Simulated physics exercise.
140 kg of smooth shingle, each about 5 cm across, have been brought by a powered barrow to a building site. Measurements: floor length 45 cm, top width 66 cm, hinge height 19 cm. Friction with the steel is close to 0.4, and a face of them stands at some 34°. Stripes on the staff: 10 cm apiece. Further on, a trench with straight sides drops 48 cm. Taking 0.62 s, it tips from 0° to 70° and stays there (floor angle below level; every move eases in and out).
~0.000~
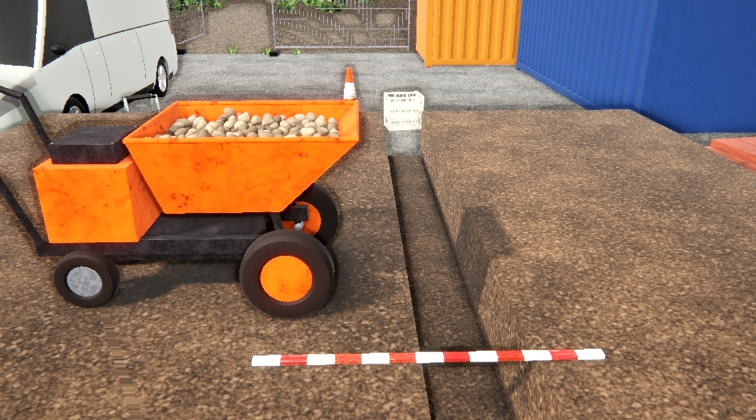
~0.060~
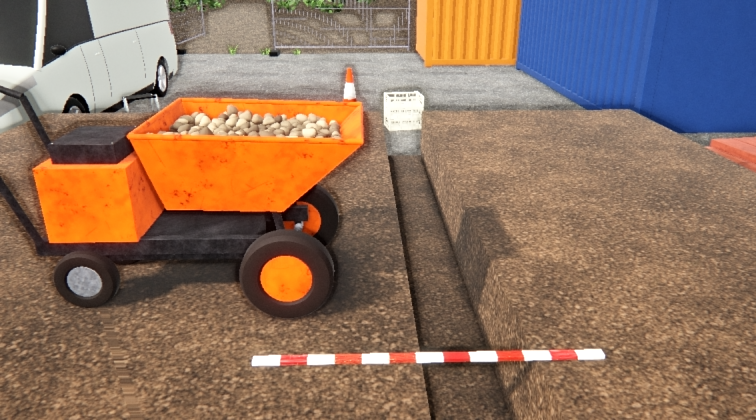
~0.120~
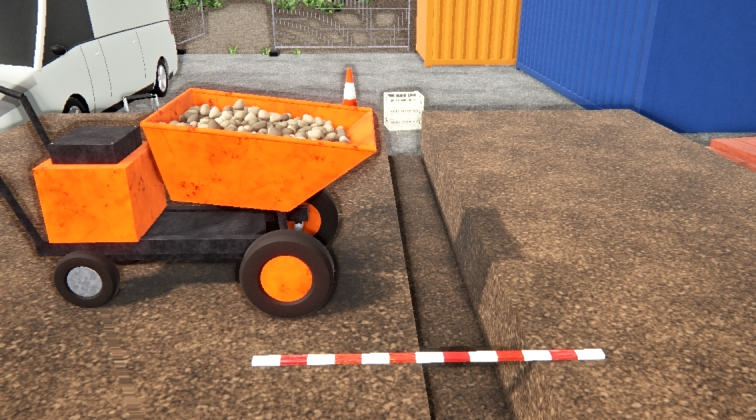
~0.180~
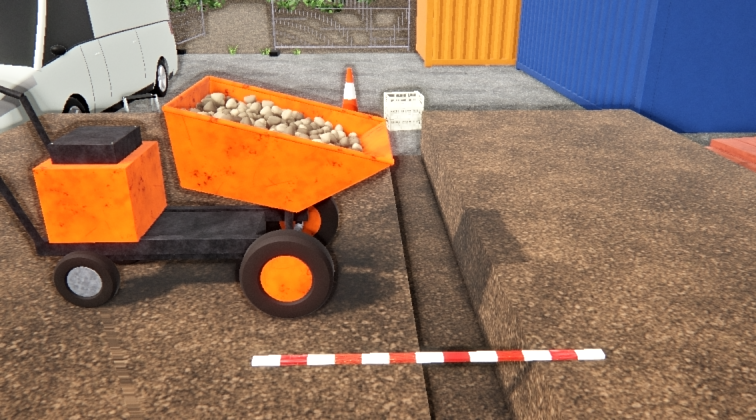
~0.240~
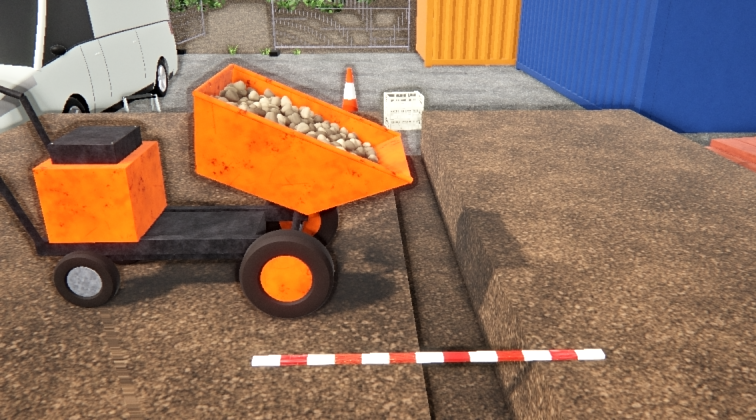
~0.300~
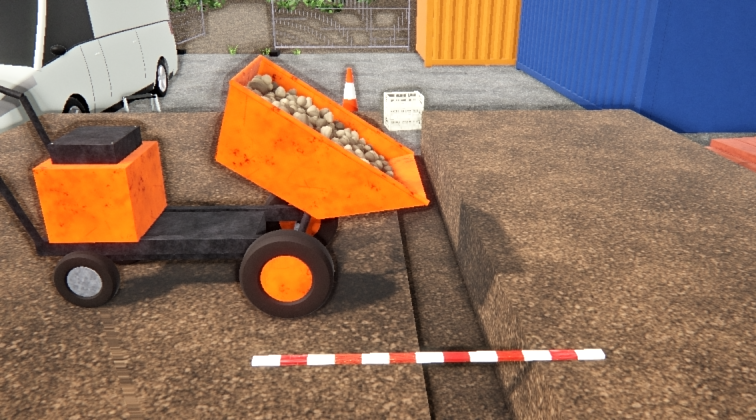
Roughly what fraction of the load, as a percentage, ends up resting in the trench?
Roughly 75 per cent of the load.
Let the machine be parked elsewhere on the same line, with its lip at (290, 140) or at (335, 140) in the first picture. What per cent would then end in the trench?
About 95 per cent from the first spot, about 90 from the second.
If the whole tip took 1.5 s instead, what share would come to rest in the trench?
Trench share: Approx. 95%.
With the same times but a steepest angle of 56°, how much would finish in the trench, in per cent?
It would be near 70 per cent.
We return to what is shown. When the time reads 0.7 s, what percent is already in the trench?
Some 35 per cent.
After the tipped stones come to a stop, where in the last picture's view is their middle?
Around (470, 348).
After 0.5 s the floor is at 58°; 100 % in the tray; the foremost stones are at (431, 232).
After 0.7 s the floor is at 70°; 61 % in the tray, 36 % in the trench, 3 % past the trench; the foremost stones are at (520, 279).
After 1.1 s the floor is at 70°; 7 % in the tray, 68 % in the trench, 25 % past the trench; the foremost stones are at (688, 279).
After 3.0 s the floor is at 70°; 0 % in the tray, 75 % in the trench, 25 % past the trench; the foremost stones are past the picture's edge.
